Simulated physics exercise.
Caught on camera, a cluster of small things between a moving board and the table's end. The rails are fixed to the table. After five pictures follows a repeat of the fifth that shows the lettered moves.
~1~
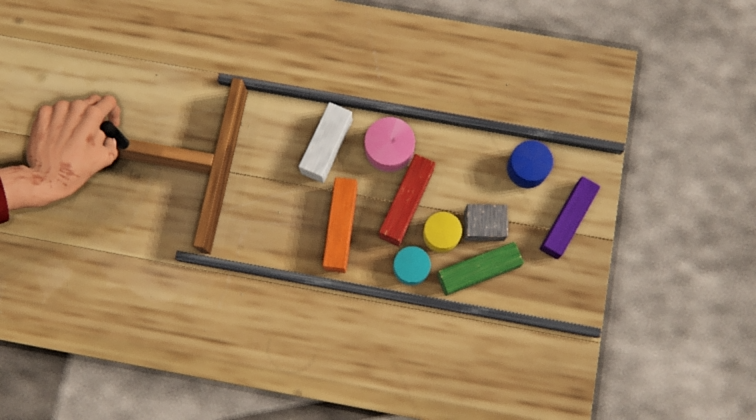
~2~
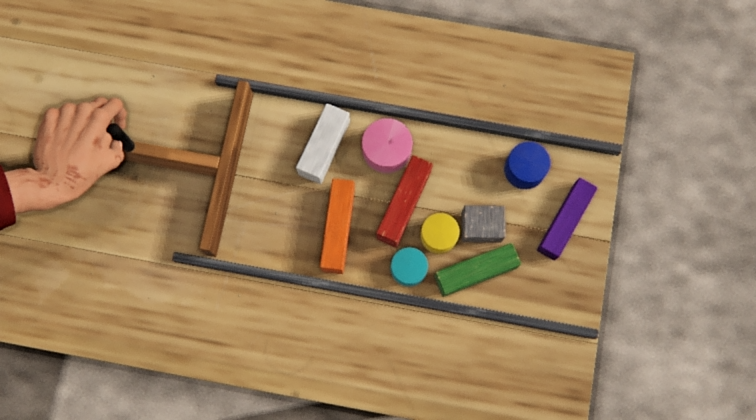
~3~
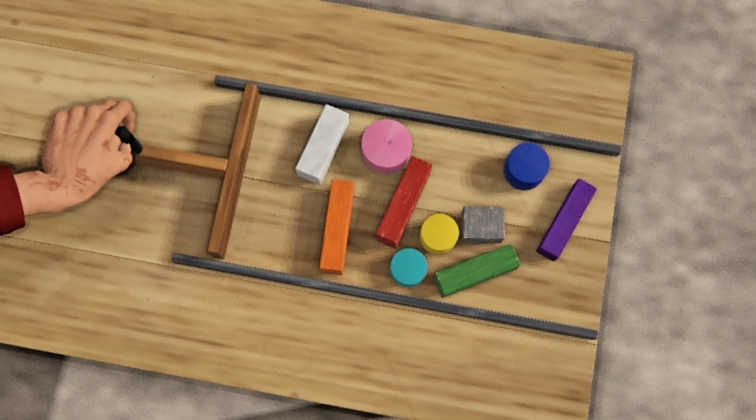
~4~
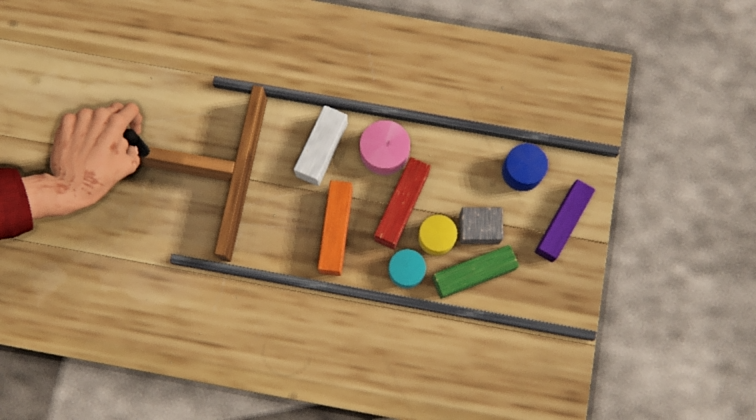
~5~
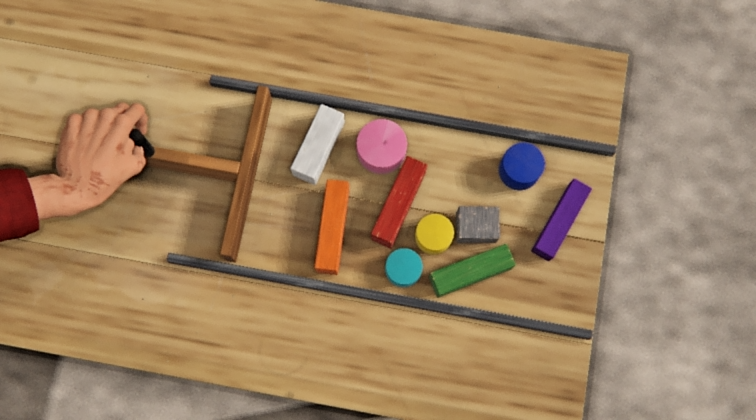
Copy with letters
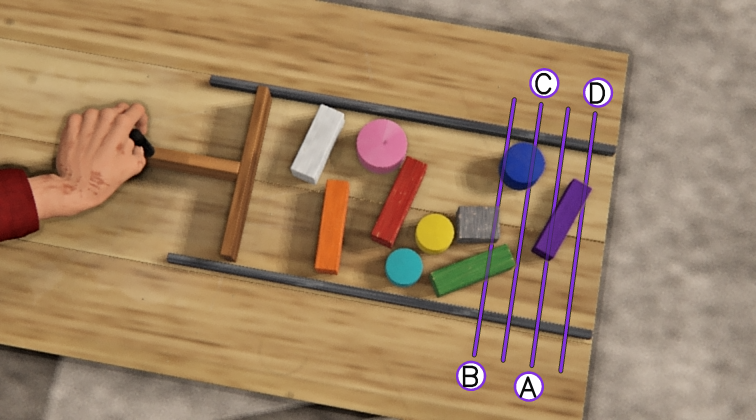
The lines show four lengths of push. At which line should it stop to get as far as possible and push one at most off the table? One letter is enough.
No farther than B.
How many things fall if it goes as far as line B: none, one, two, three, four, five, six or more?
By then, one.
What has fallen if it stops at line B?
The purple stick.
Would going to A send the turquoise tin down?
No.
On the marked copy, A at (551, 233); B at (495, 223); C at (523, 228); D at (579, 238).
Following B. Soon after the start, board (334, 185); pink tin (400, 151); white bar (361, 151).
Later, board (424, 201); purple stick (568, 218); blue tin (533, 168).
In the end, board (495, 214); purple stick over the edge; blue tin (601, 171); one fallen.
As for the rest, A drops six; C drops four; D drops eight.
